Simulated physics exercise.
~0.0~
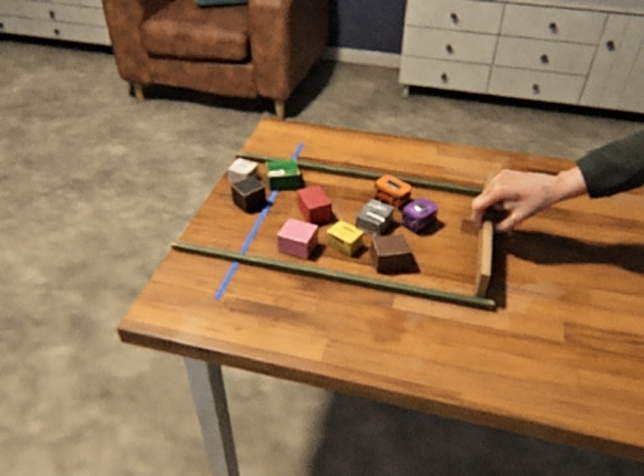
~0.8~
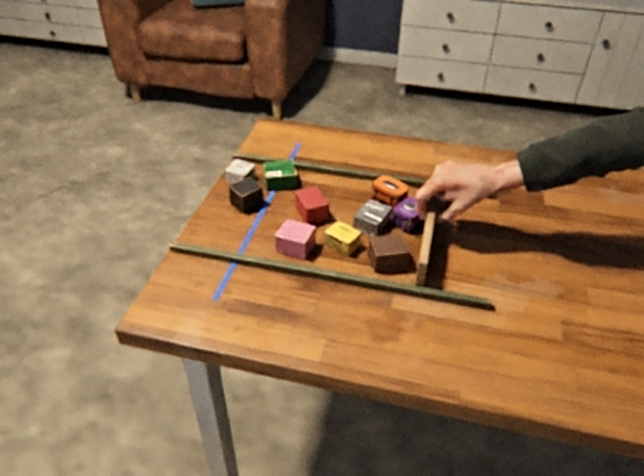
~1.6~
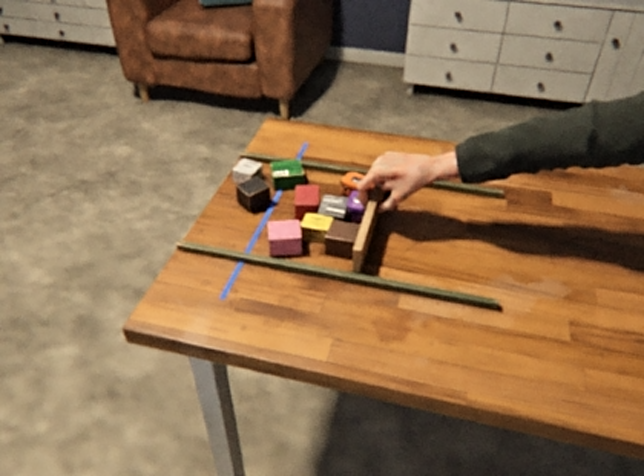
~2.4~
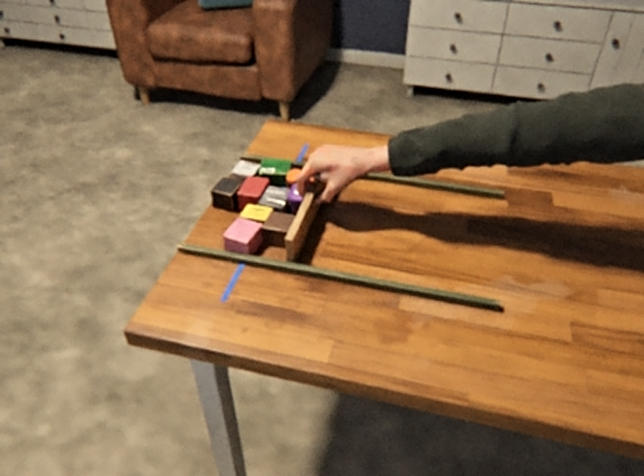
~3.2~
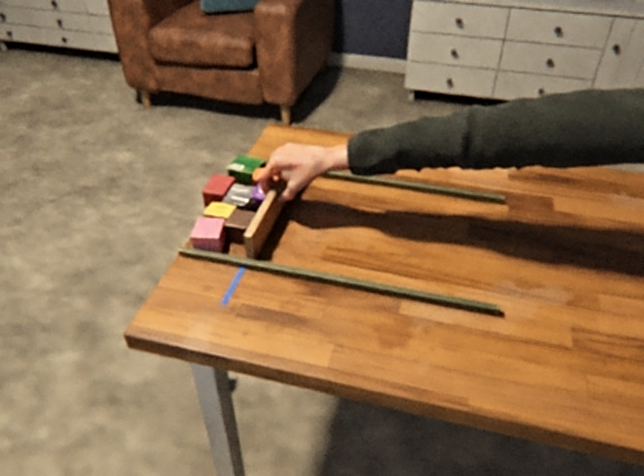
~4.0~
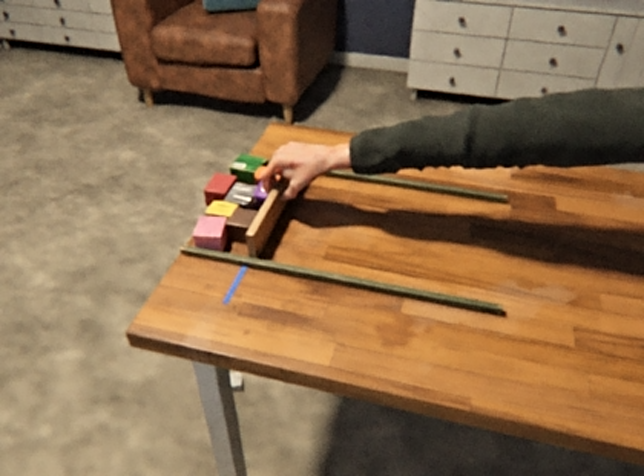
A hand slid a wooden board leftward between two rails on a table, gathering small colourful blocks and pushing them past the blue tape to the table's edge, where the black and white ones went over and the rest stayed bunched against the board.
